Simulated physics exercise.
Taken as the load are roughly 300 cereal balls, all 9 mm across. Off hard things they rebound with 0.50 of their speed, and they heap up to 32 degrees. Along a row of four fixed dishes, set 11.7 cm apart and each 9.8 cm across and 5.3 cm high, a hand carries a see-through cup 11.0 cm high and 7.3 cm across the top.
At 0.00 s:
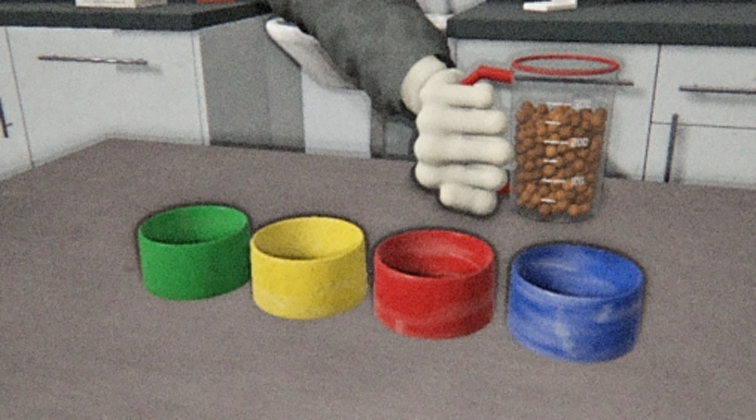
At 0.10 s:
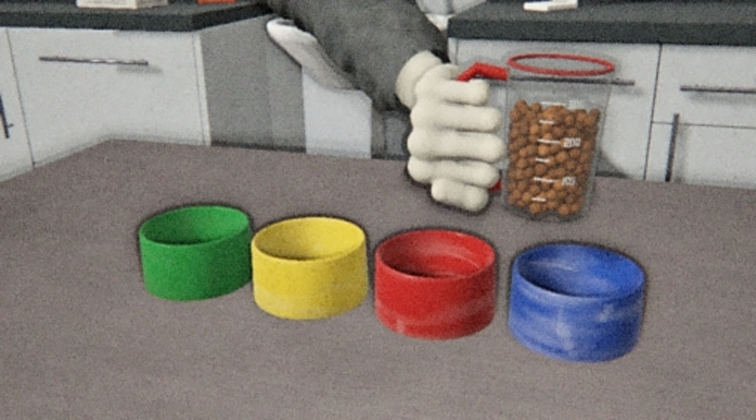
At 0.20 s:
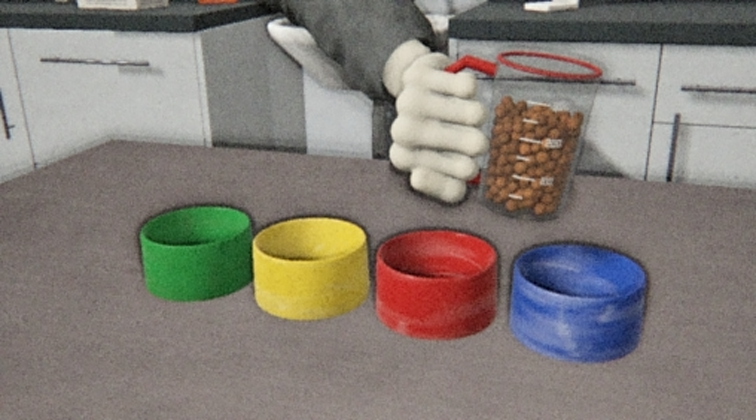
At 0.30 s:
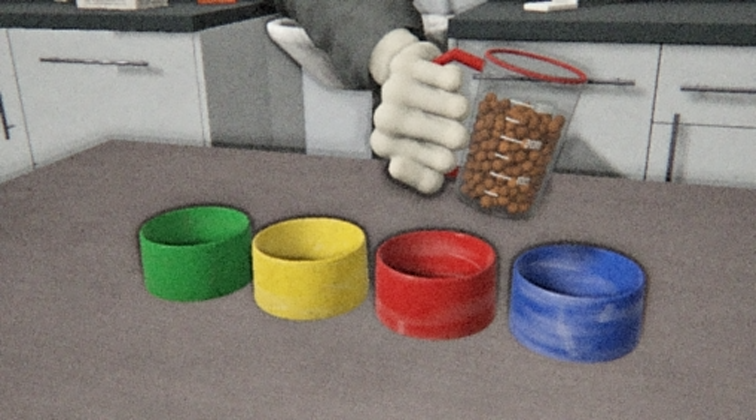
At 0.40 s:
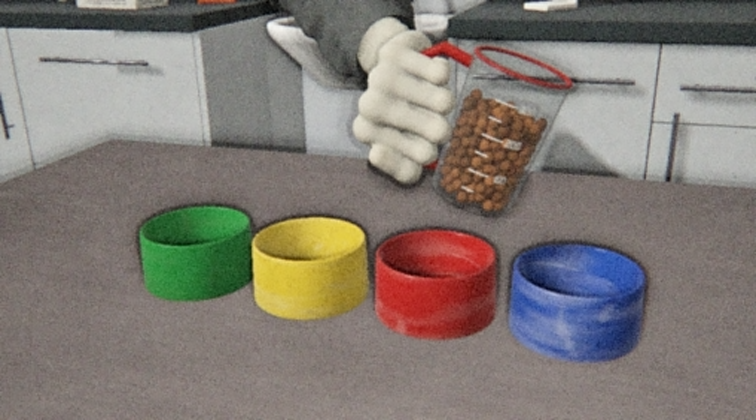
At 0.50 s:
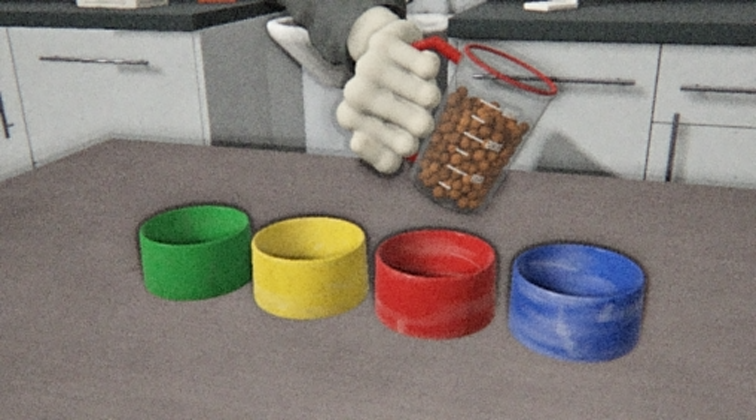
In the video, a white-gloved hand holds a clear cup of small brown balls behind green, yellow, red and blue dishes on a table, then moves it left while steadily tilting its top to the right.
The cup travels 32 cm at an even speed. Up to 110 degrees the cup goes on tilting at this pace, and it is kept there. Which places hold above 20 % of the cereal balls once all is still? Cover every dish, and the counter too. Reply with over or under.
Red under, blue under, green under, yellow over, counter under.
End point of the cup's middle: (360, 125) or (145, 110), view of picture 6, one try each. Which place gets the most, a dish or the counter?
Try 1 - red; try 2 - yellow.
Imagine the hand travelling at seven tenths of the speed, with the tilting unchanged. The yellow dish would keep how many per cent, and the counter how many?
Shares: Yellow 40, counter 20.
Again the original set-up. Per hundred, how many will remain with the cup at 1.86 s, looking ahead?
Somewhere near 95 per cent of the load.
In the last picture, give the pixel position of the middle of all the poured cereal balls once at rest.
After settling, the middle sits near (302, 266).
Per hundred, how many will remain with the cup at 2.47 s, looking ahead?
Roughly 35 %.
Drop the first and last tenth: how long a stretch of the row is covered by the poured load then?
About 6 cm.
After 1.32 s, tilt 72 degrees; cup holds 100 %.
Then, at 1.86 s, tilt 103 degrees; cup holds 95 %.
After 2.47 s, tilt 110 degrees; cup holds 35 %, yellow 60 %.
At rest (3.9 s), red 0 %, blue 0 %, green 0 %, yellow 95 %, counter 5 %.
